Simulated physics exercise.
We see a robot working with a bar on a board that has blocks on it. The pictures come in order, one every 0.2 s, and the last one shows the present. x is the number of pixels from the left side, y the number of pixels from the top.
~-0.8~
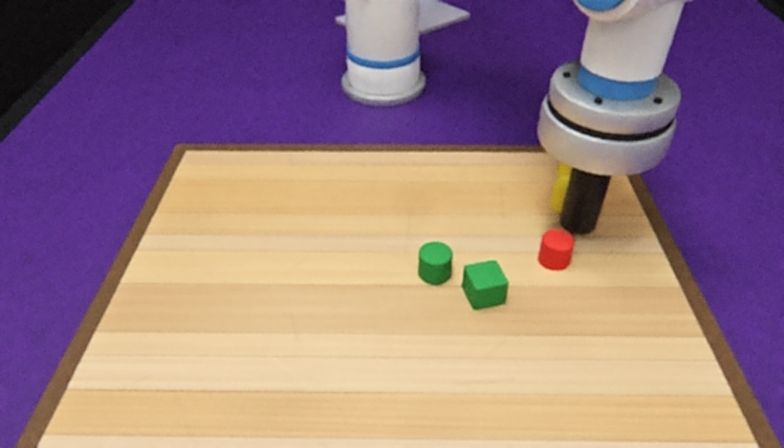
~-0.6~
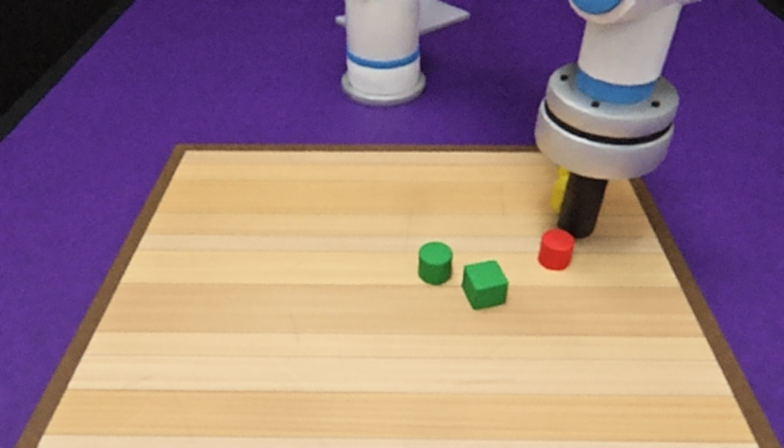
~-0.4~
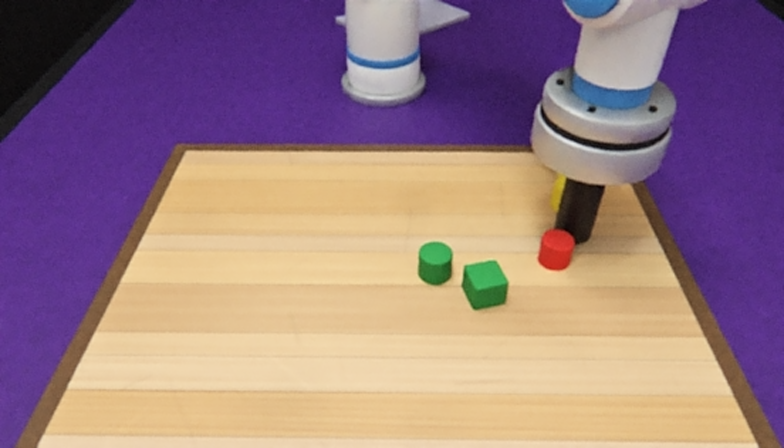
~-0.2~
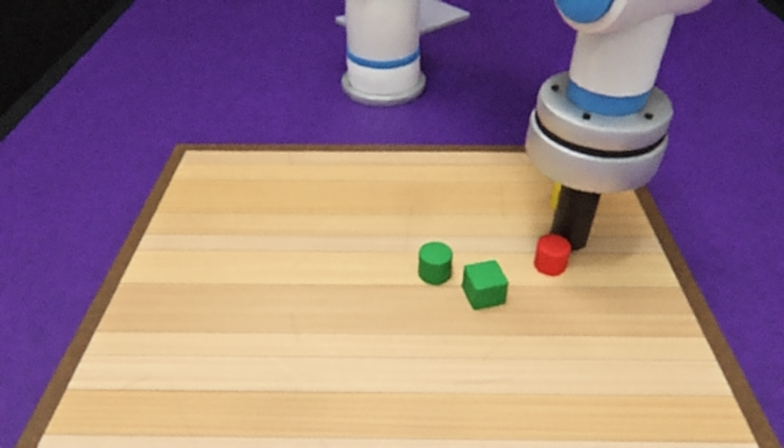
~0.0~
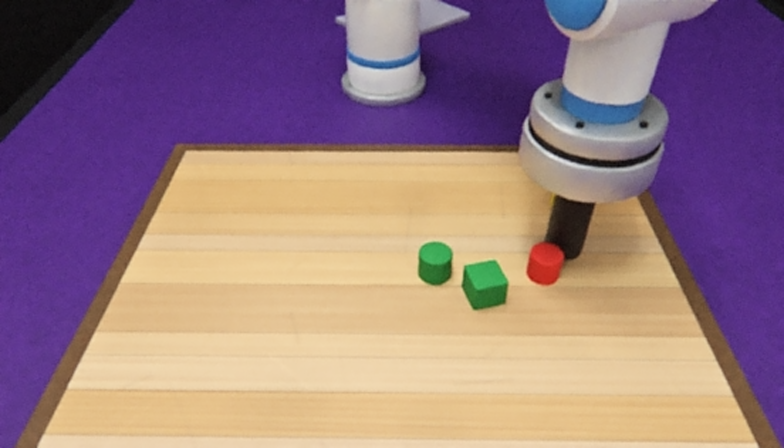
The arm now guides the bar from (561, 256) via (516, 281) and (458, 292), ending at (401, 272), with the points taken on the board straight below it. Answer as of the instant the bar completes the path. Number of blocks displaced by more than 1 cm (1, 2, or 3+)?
At least three of them.
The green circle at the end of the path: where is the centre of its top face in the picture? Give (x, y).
It is going to be at (402, 227).
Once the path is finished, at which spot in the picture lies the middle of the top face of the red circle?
At the end it should sit near (509, 297).
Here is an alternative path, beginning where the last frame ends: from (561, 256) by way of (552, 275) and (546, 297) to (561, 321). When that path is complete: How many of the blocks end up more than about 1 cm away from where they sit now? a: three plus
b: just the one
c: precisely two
Letter b.
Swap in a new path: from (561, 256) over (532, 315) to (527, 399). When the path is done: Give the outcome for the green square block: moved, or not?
At the end of the path, it will have moved.
The first path, step by step. One third of the way, bar at (517, 273); green square block at (480, 277), turned 35° clockwise; red circle at (515, 287).
Two thirds of the way, bar at (457, 284); green circle at (433, 250); green square block at (427, 293), turned 15° clockwise; red circle at (509, 297).
At the end, bar at (401, 264); green circle at (402, 227); green square block at (416, 295), turned 20° anticlockwise; red circle at (509, 297); yellow circle in place.
